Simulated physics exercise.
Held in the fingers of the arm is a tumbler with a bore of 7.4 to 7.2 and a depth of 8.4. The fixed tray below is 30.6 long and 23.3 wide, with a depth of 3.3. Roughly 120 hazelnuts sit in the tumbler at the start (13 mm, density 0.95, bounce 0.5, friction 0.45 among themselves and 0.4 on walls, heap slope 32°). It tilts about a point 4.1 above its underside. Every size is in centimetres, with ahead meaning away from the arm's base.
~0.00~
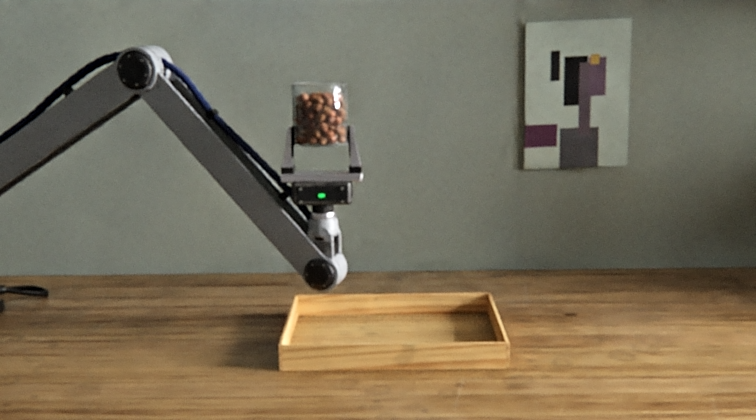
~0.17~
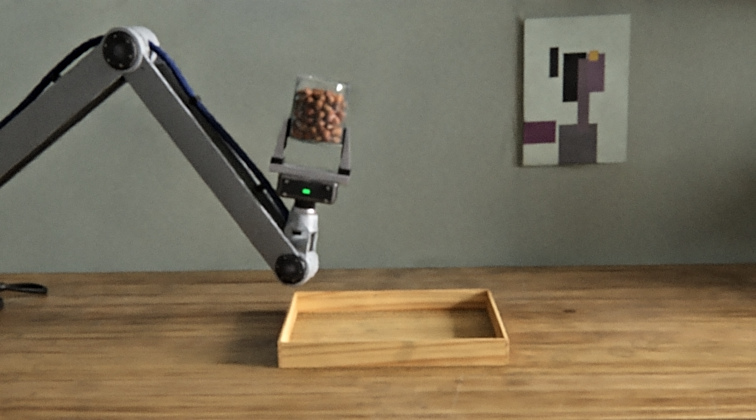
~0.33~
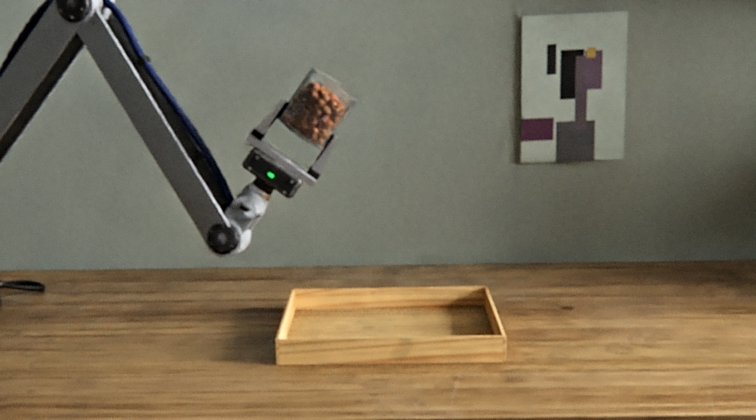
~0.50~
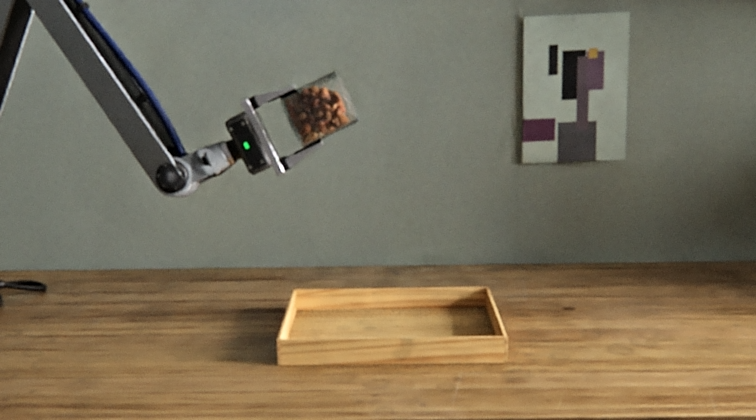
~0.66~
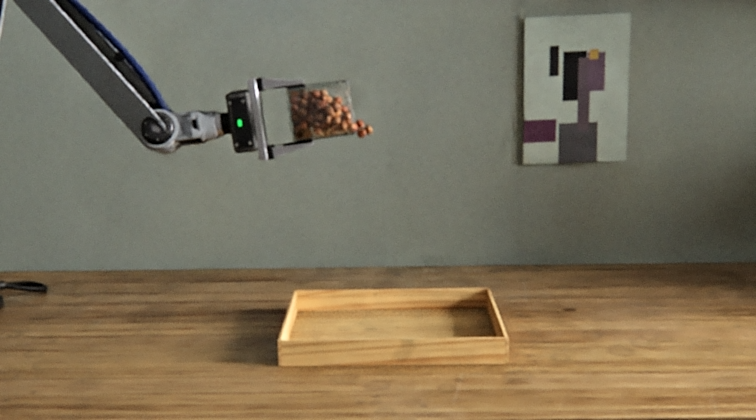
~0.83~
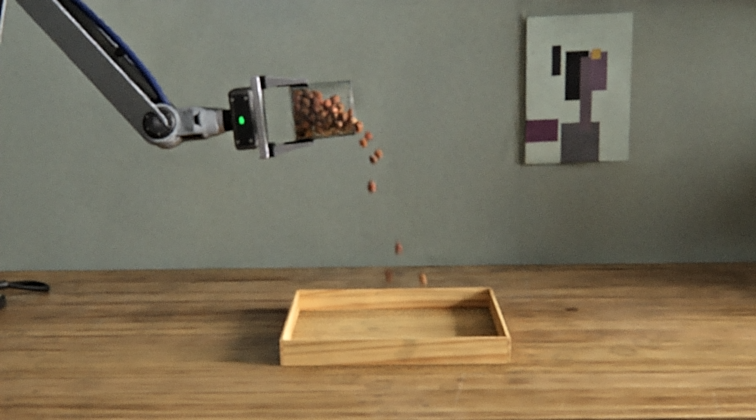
Robot arm tipping a clear tumbler of hazelnuts rightward onto its side, a few nuts dropping toward a wooden tray below.
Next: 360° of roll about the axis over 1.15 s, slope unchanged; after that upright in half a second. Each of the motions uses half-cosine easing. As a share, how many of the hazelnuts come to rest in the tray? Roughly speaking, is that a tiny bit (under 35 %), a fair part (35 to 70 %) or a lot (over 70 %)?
I'd say a fair part, 35 to 70 %.
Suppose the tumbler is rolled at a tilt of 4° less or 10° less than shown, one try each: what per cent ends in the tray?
I'd expect some 30 per cent, then some 20 per cent.
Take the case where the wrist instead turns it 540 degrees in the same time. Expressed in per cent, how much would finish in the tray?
In that case you'd get close to 50 per cent.
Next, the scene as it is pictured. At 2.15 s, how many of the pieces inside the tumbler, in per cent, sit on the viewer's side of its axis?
Near enough 35 in a hundred.
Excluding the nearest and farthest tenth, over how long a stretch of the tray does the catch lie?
That stretch is roughly 20 cm long.
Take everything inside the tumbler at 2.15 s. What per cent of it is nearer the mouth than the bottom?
About 35 percent is in the half nearer the mouth.
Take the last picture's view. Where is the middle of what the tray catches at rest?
The middle lies at roughly (429, 326).
By 1.49 s, tipped 85°, highest piece 36 above the table; 87 in the tumbler, 24 in the tray, 11 in flight or on a rim.
By 2.15 s, tipped 63°, highest piece 34 above the table; 66 in the tumbler, 55 in the tray, 1 in flight or on a rim.
By 2.68 s, upright, highest piece 35 above the table; 66 in the tumbler, 56 in the tray.
By 3.38 s, upright, highest piece 35 above the table; 66 in the tumbler, 56 in the tray.
Final count, 66 in the tumbler, 56 in the tray. That is 46 % in the tray.
